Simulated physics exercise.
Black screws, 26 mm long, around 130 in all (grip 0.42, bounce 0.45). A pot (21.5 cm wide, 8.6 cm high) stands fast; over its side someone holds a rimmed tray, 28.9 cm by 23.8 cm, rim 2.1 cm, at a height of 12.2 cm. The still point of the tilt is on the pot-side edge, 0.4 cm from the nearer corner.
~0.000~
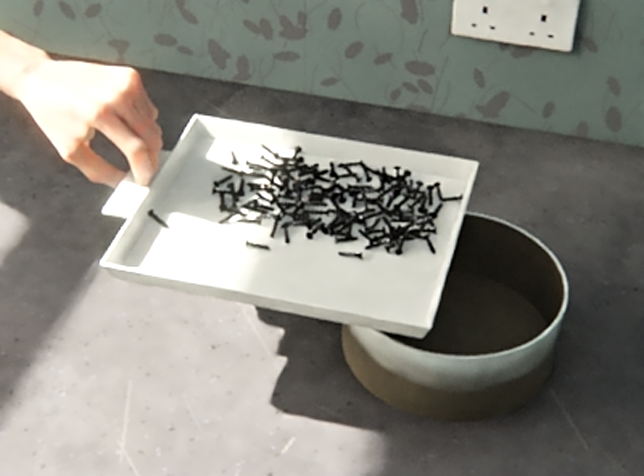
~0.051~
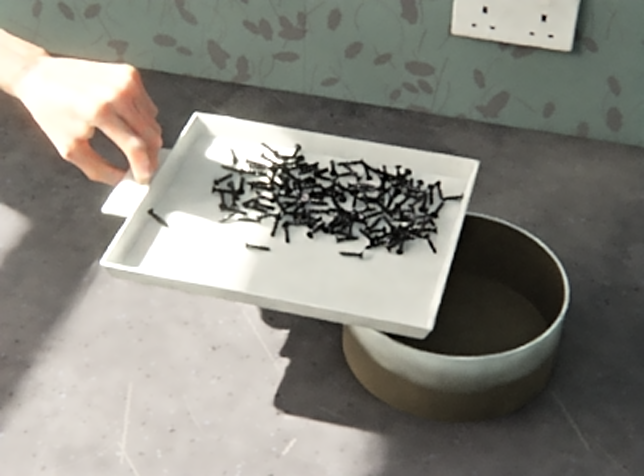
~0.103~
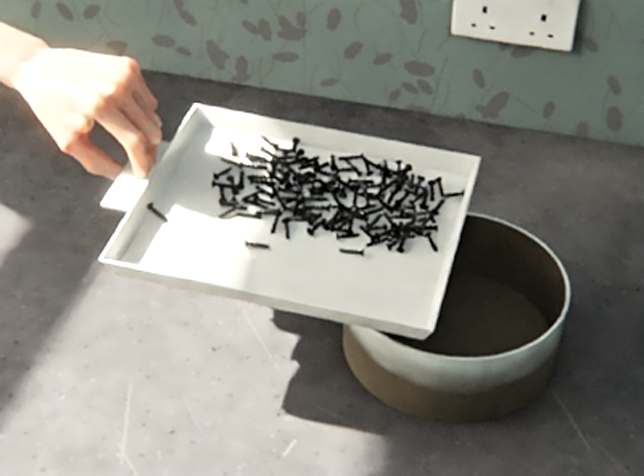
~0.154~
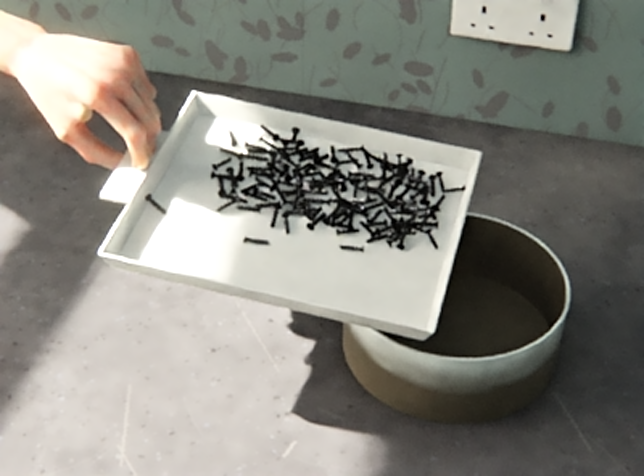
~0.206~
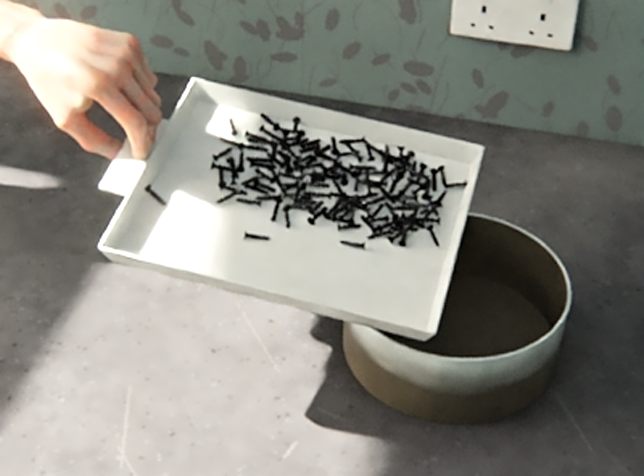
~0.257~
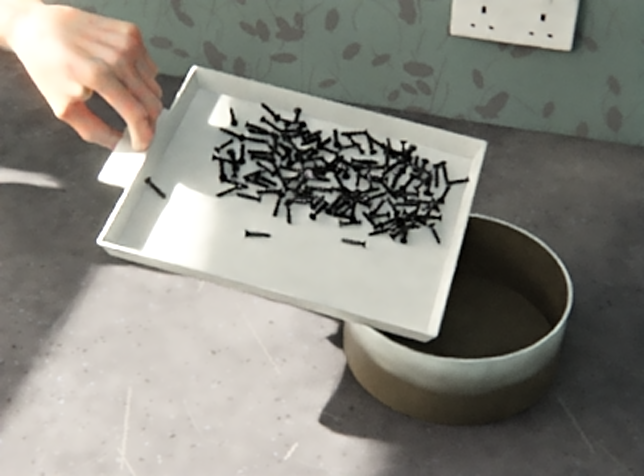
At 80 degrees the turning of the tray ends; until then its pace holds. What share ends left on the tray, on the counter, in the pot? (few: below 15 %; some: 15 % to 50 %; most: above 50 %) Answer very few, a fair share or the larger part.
Left on the tray: Very few; on the counter: The larger part; in the pot: Very few.
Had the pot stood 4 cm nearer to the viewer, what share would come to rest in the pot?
It would be near 30 per cent.
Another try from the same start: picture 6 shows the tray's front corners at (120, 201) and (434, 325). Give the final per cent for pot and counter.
Pot 95, counter 5.
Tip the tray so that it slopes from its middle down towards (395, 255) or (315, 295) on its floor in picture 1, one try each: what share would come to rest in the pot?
About 90 and 0 per cent.
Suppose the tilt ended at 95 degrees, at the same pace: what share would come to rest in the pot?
In that case some 0 per cent.
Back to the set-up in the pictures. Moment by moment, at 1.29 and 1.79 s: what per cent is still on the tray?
About 70, 10.
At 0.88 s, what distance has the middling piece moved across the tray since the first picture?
About 13 cm.
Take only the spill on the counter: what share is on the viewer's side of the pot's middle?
About 100 per cent.
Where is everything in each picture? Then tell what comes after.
In the first picture, tray tilt 0 degrees, front corners at (112, 260) and (423, 320); middle of the pieces at (336, 205); pot at (455, 279).
In the second picture, tray tilt 1 degrees, front corners at (112, 259) and (424, 321); middle of the pieces at (336, 204).
In the third picture, tray tilt 2 degrees, front corners at (112, 256) and (426, 322); middle of the pieces at (337, 200).
In the fourth picture, tray tilt 5 degrees, front corners at (110, 250) and (426, 323), lowest corner right front; middle of the pieces at (337, 194).
In the fifth picture, tray tilt 8 degrees, front corners at (110, 243) and (428, 324), lowest corner right front; middle of the pieces at (338, 187).
In the sixth picture, tray tilt 10 degrees, front corners at (110, 238) and (430, 326), lowest corner right front; middle of the pieces at (339, 182); pot at (458, 281). Its pace works out near 55 degrees a second.
Then, at 0.88 s, tilt 43 degrees; the tray holds 100 %, the pot 0 %.
Then, at 1.29 s, tilt 65 degrees; the tray holds 70 %, the pot 0 %.
After 1.79 s, tilt 80 degrees; the tray holds 10 %, the pot 0 %.
At rest (2.6 s), tray 5 %, counter 95 %, pot 0 %.
